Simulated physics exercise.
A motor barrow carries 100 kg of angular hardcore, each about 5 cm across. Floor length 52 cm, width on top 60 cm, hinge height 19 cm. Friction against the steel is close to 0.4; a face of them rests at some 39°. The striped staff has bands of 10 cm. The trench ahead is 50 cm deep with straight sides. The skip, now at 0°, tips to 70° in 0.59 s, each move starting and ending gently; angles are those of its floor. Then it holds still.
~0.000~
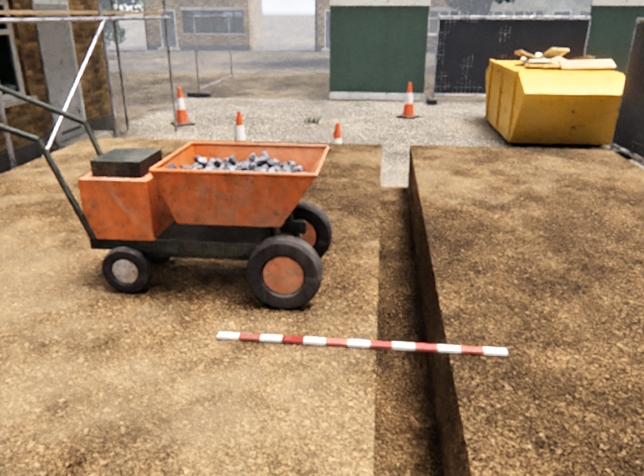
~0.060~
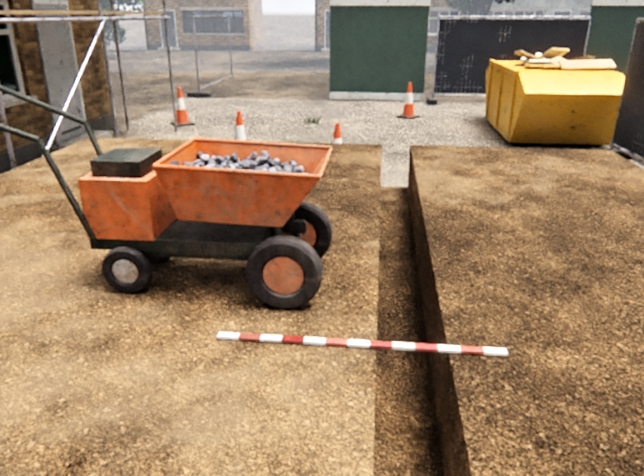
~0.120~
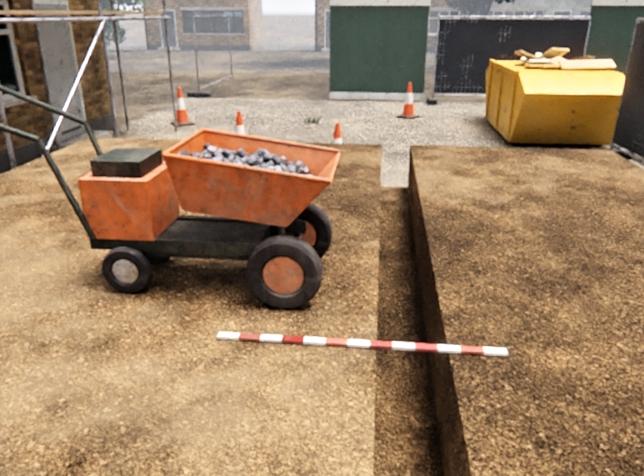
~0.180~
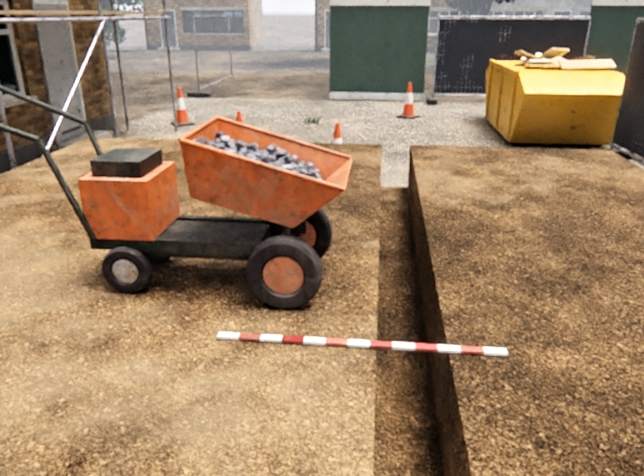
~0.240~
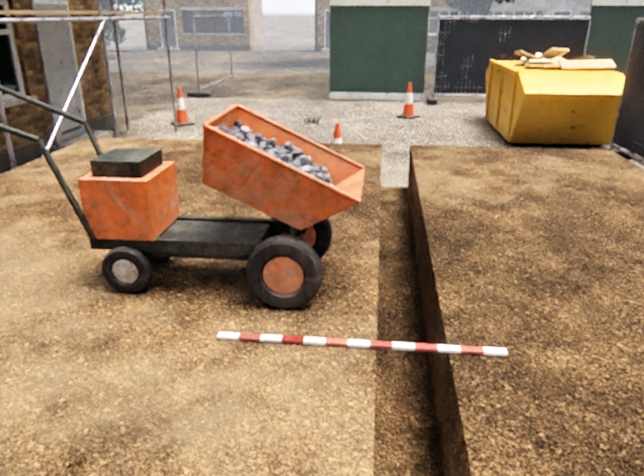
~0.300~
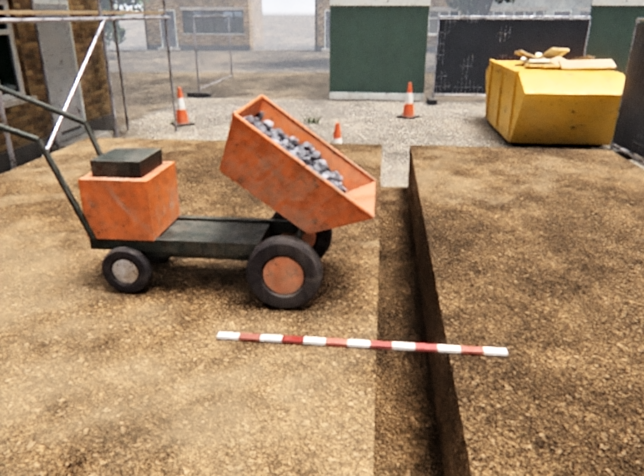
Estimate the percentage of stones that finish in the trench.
Close to 47 in a hundred.
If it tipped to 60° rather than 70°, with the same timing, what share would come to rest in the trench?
In that case some 25 per cent.
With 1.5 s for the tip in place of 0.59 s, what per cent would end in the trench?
In that case some 60 per cent.
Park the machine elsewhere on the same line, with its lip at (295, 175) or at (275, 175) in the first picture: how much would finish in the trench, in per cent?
Near 65 per cent from the first place, 70 from the second.
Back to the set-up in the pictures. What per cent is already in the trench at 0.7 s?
About 20 per cent by then.
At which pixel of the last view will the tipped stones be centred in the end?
Their middle is at about (426, 353).
After 0.4 s the floor is at 59°; 100 % in the skip; the foremost stones are at (375, 223).
After 0.7 s the floor is at 70°; 78 % in the skip, 18 % in the trench, 4 % past the trench; the foremost stones are at (458, 286).
After 1.0 s the floor is at 70°; 32 % in the skip, 33 % in the trench, 34 % past the trench; the foremost stones are at (589, 304).
After 3.0 s the floor is at 70°; 19 % in the skip, 47 % in the trench, 34 % past the trench; the foremost stones are past the picture's edge.
